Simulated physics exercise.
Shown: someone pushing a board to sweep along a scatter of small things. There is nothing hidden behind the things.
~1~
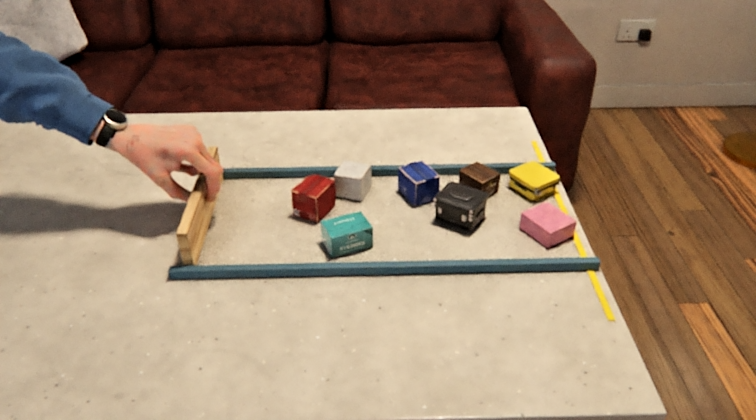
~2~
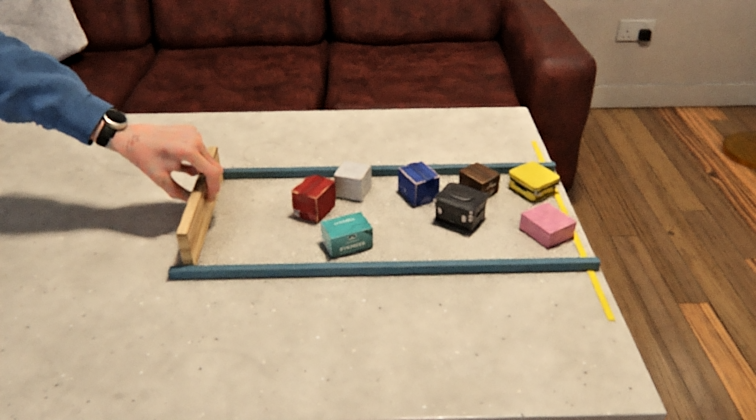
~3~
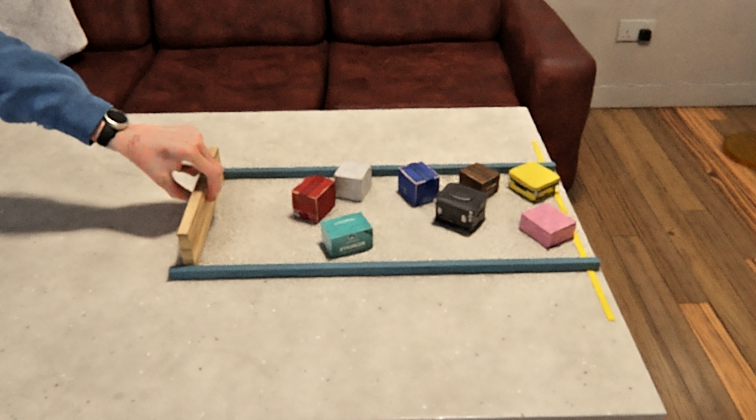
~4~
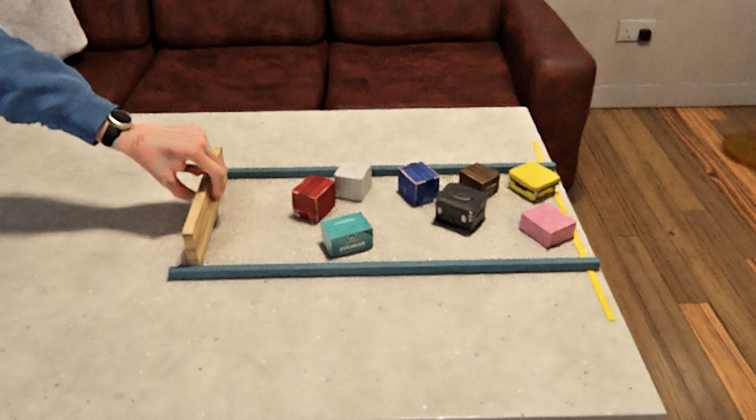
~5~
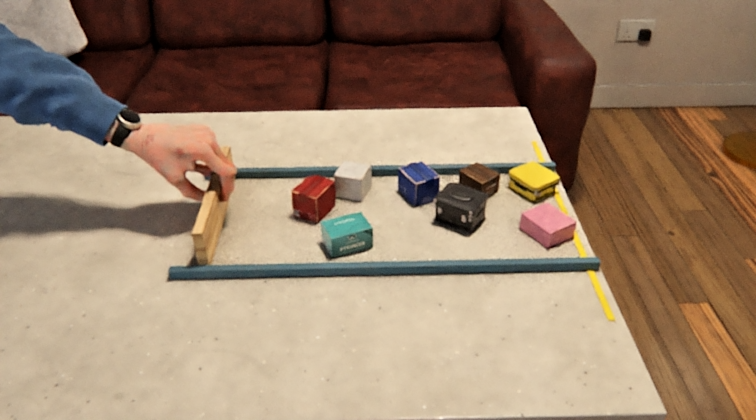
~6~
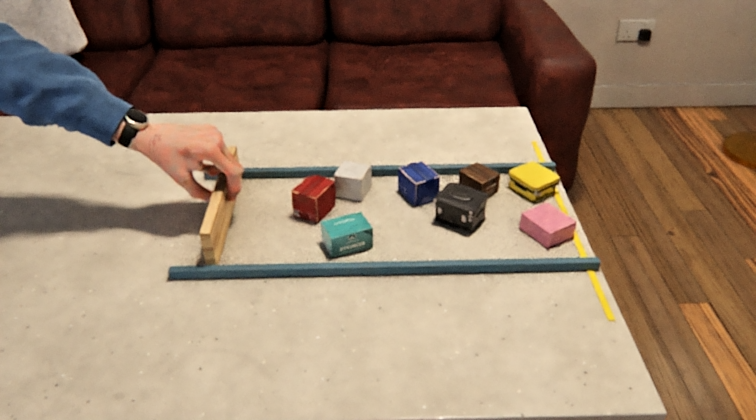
Hand sliding a wooden board slightly right between two blue rails, with eight small coloured boxes sitting still on a pale tabletop.
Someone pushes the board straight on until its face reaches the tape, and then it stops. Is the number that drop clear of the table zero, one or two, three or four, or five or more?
It is five or more.
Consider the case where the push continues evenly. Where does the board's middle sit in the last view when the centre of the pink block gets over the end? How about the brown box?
Near (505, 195) and (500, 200).
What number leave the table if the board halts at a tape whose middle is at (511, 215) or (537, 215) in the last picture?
3 and 5.
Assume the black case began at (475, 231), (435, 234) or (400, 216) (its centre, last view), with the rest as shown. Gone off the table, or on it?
Going through them in turn, the case fails to stay, then fails to stay, then fails to stay.
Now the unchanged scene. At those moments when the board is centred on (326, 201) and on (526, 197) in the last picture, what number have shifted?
So 2, and at the other place 8.
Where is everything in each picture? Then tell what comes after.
Yellow case (533, 182); pink block (548, 224); brown box (479, 181); board (202, 204); tape (565, 214), in the first frame.
Pink block (547, 225); white block (353, 181), in the second frame.
Brown box (479, 181); black case (460, 207), in the third frame.
Yellow case (533, 183); blue box (419, 183), in the fourth frame.
Pink block (547, 225); red box (314, 198), in the fifth frame.
Yellow case (533, 183); pink block (547, 225); brown box (479, 181); board (223, 203); tape (565, 214), in the sixth frame.
Early on, none off yet; yellow case at rest near (533, 183); pink block at rest near (547, 225); brown box at rest near (479, 181).
Finally, the number that fall off is five or more; lost, red box, turquoise box, white block, blue box, black case, brown box, pink block and yellow case.
